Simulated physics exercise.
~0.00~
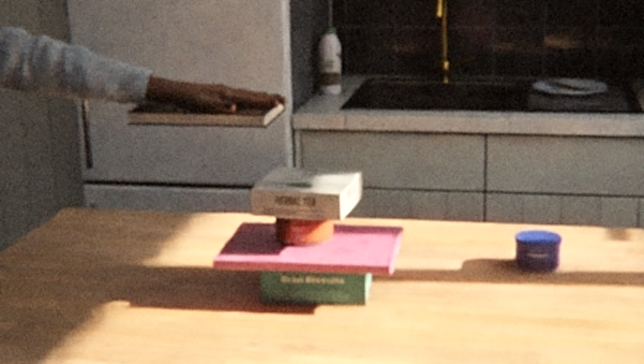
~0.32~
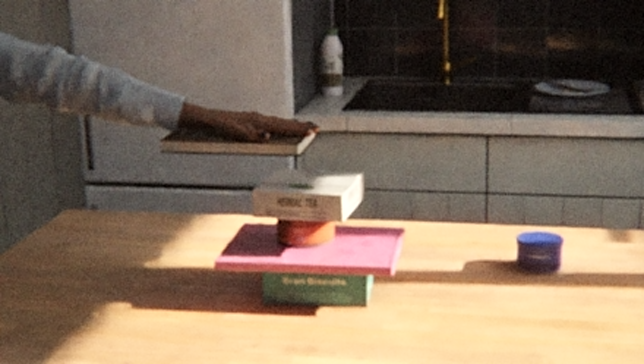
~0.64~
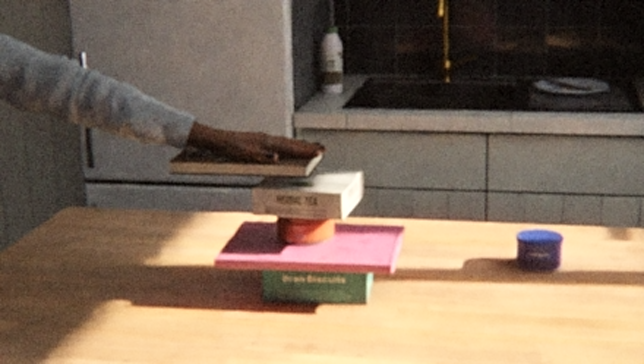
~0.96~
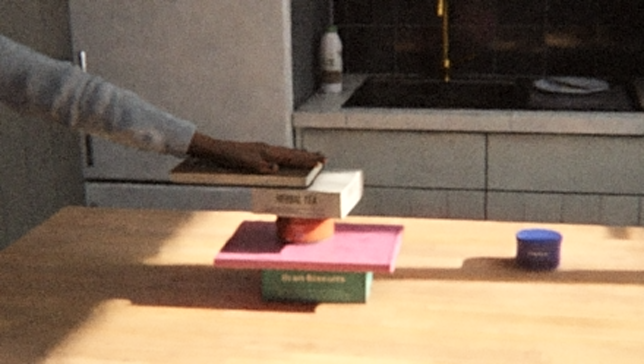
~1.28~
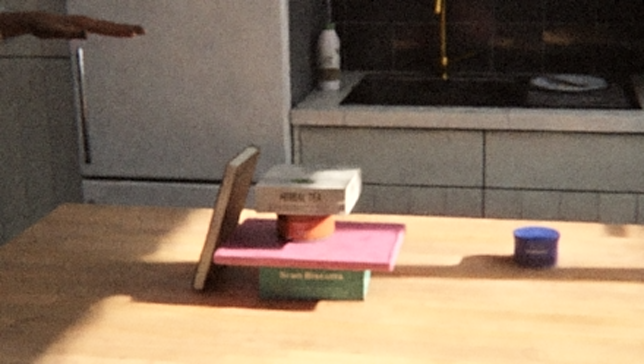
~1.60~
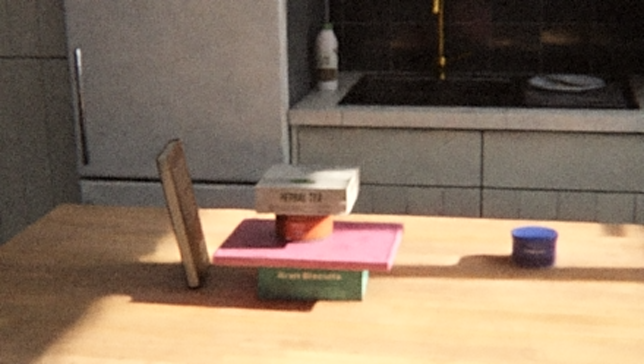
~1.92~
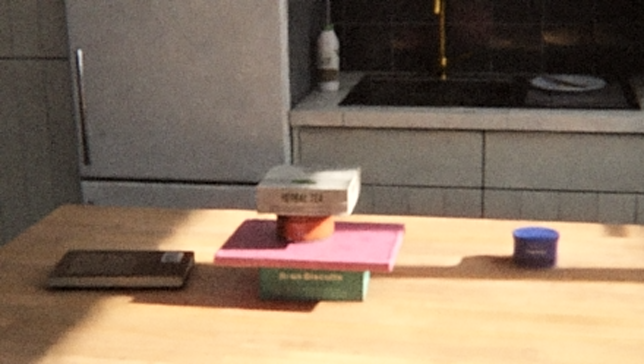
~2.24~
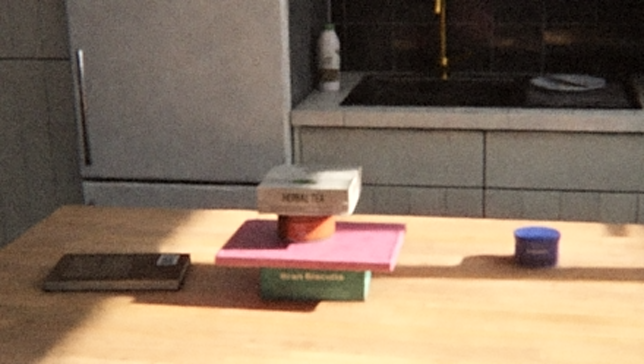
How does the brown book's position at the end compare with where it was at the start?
At the start the brown book is held under a hand in the air, above and to the left of the stack. At the end it lies on the table, lower down and farther to the left of the stack.
